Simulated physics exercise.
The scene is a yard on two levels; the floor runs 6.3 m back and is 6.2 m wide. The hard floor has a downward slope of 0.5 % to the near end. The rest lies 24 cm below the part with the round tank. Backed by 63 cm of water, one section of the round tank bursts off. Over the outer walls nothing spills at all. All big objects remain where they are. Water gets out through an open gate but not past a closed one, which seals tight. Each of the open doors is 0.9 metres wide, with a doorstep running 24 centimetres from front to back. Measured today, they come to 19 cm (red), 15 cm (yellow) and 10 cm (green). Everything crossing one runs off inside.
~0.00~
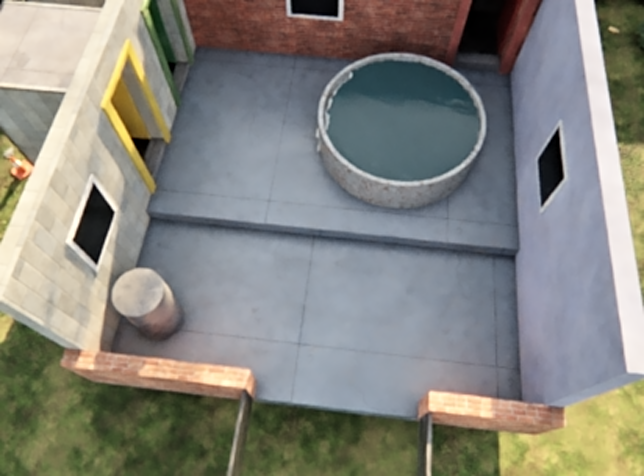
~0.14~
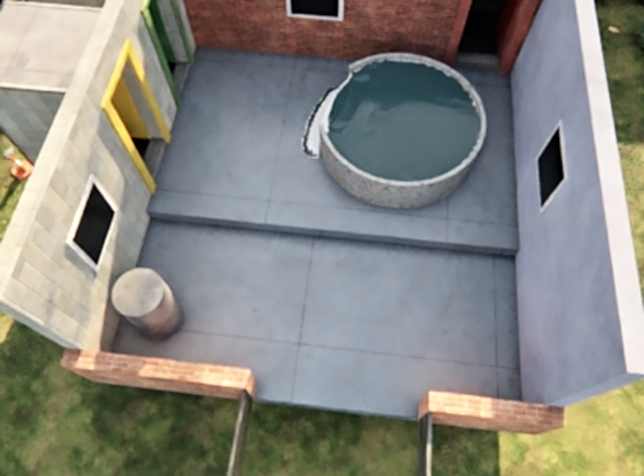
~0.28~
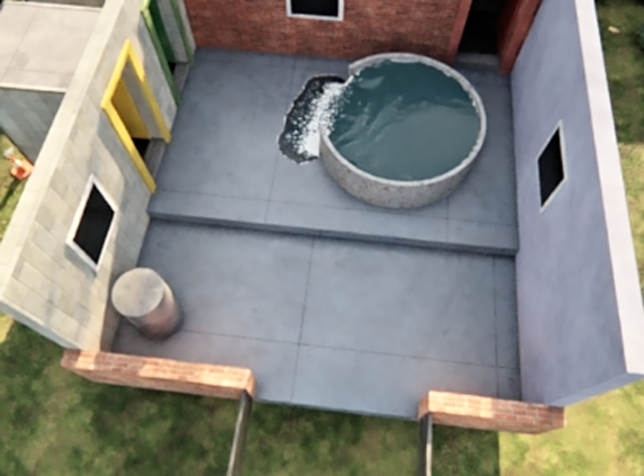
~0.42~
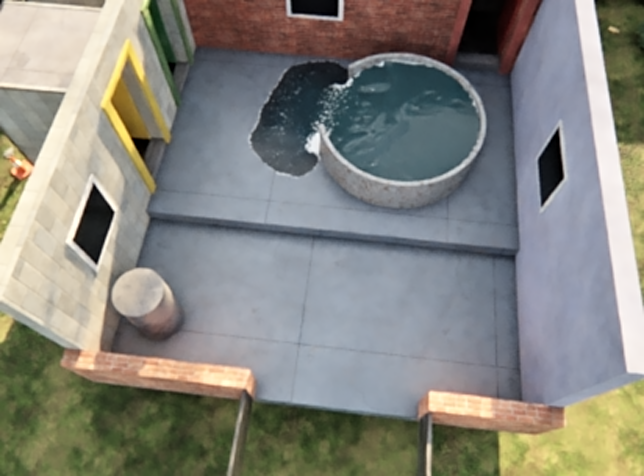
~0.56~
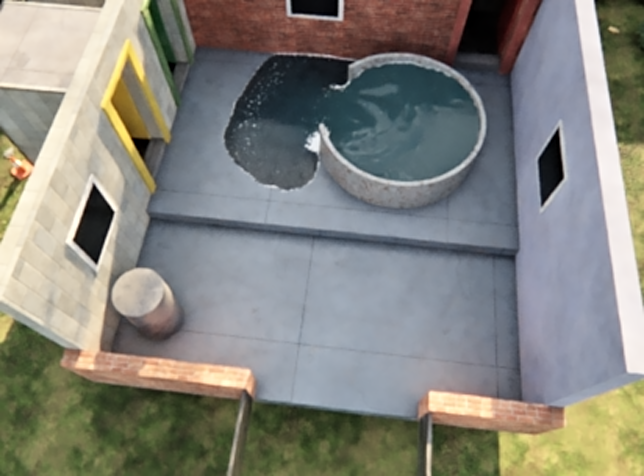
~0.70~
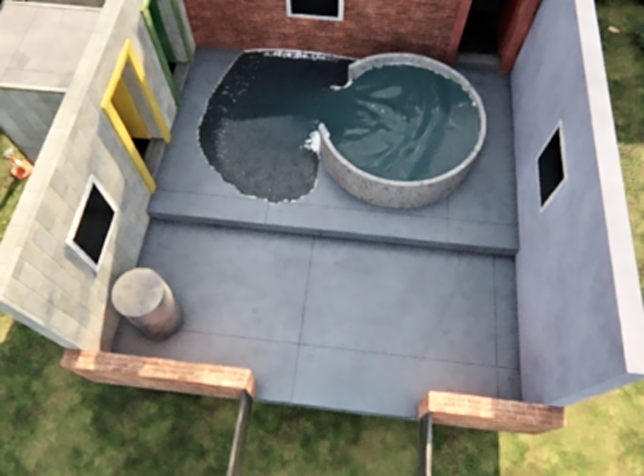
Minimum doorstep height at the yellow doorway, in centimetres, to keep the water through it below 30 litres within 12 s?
17 cm.
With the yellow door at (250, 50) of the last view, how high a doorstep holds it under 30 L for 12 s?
It needs roughly 20 cm.
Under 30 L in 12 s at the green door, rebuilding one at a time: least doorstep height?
Door green, min height approx. 31 cm.
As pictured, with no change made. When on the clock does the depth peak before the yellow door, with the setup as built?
About 2.0 seconds.
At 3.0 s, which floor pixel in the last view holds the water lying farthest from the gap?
The farthest wet point sits near (108, 363) in the last view.
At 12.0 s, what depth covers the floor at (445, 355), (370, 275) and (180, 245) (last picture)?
About 11, 8 and 6 cm respectively.
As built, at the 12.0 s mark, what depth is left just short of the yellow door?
About 6.5 cm.
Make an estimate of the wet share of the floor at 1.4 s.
Approximately 30 %.
After 1.4 s water covers 30 % of the floor, deepest (41 cm) near (195, 52); 16 cm at the yellow door, 0 litres in over its 15 cm doorstep.
After 3.0 s water covers 35 % of the floor, deepest (34 cm) near (202, 60); 22 cm at the yellow door, 29 litres in over its 15 cm doorstep.
After 12.0 s water covers 90 % of the floor, deepest (15 cm) near (493, 410); 7 cm at the yellow door, 45 litres in over its 15 cm doorstep.
At the yellow door as built, the water arrived by 1.1 s and peaked near 24 cm at 2.0 s.
Run again over the same 12 s with other heights there, 57 litres in over 14 cm, 15 litres over 19 cm. The limit of 30 litres is kept from about 17 cm up.
